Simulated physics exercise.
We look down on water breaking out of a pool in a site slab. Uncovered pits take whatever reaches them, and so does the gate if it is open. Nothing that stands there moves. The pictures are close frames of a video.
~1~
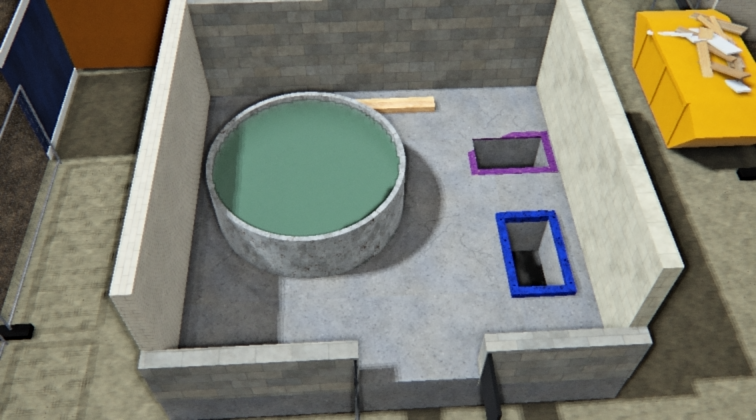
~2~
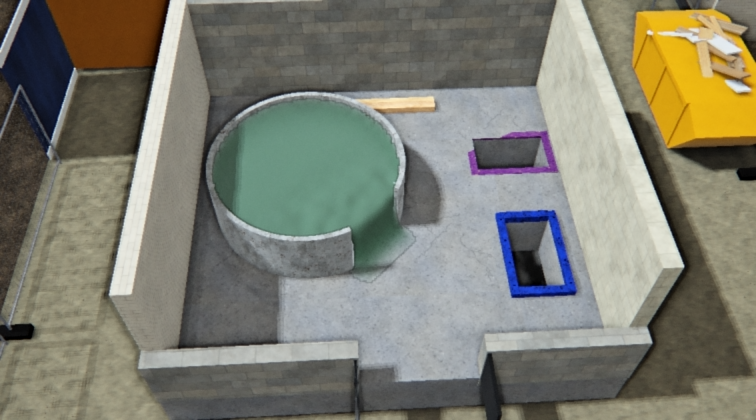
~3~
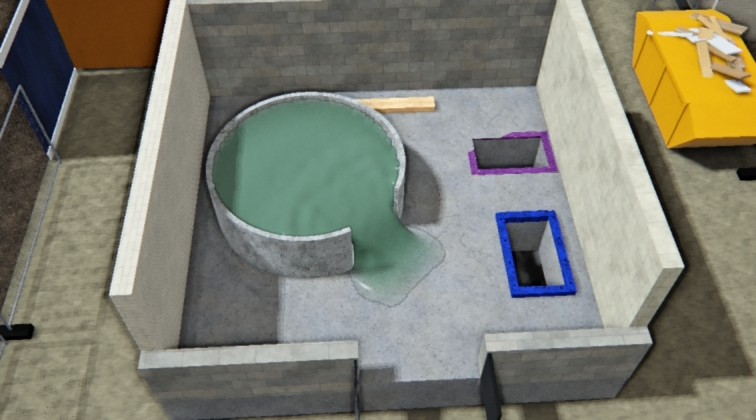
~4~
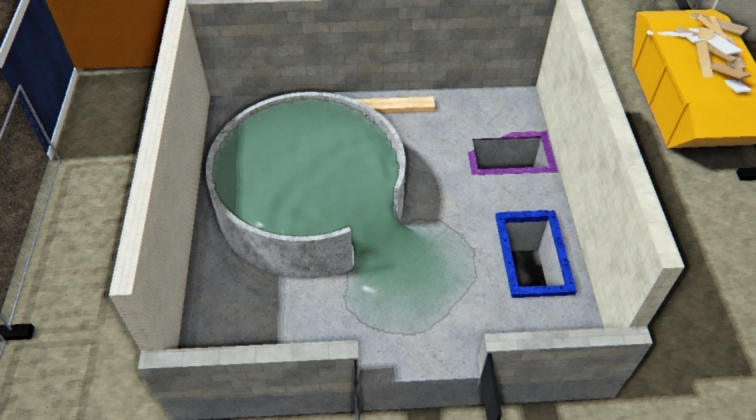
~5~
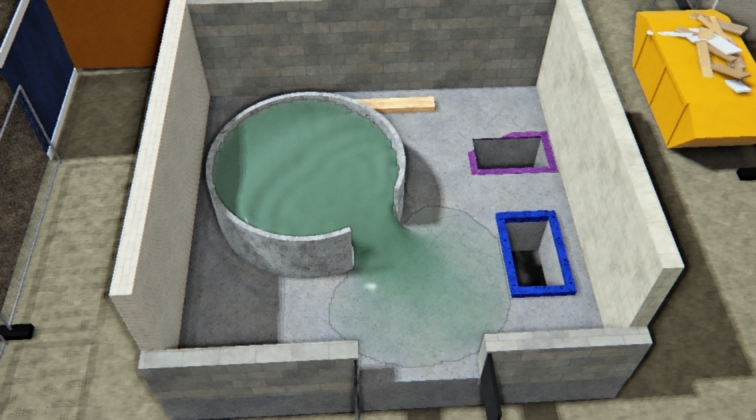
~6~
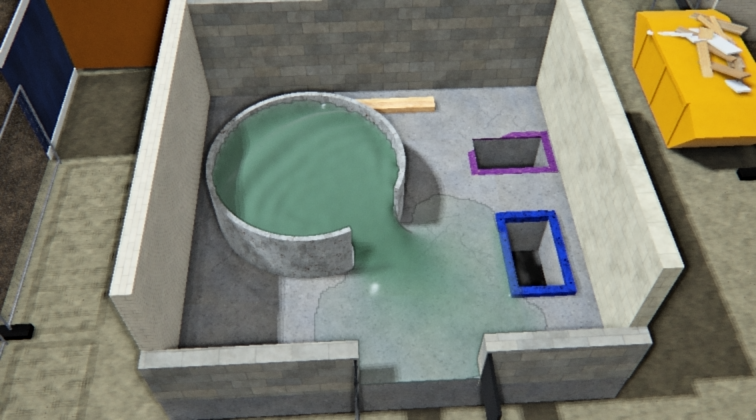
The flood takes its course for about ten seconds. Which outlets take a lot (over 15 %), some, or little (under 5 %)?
The gate takes more than 15 %; the purple pit takes from 5 to 15 %; the blue pit takes more than 15 %.
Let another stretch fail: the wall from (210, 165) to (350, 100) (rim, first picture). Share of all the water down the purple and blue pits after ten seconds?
In per cent: Purple 40, blue 0.
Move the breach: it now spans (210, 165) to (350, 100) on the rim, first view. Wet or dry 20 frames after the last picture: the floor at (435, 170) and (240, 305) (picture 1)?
In that order: Under water, under water.
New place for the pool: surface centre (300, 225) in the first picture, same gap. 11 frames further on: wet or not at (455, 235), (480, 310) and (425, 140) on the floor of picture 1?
In turn: Dry, covered, clear.
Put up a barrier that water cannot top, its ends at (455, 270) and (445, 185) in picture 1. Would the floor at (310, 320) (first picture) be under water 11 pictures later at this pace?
Verdict: Not flooded.
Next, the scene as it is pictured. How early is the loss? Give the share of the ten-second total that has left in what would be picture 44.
Close to 75 %.
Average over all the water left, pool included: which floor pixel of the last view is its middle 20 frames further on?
At about (358, 224).
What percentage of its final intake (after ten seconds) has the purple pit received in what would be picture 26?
Close to 30 %.
A moment on, water covers 35 % of the floor; the gate 3 %, the purple pit 0 %, the blue pit 2 %.
Next, water covers 40 % of the floor; the gate 8 %, the purple pit 0 %, the blue pit 5 %.
Then, water covers 40 % of the floor; the gate 14 %, the purple pit 3 %, the blue pit 11 %.
Later, water covers 50 % of the floor; the gate 22 %, the purple pit 7 %, the blue pit 17 %.
In the end, water covers 60 % of the floor; the gate 32 %, the purple pit 11 %, the blue pit 21 %.
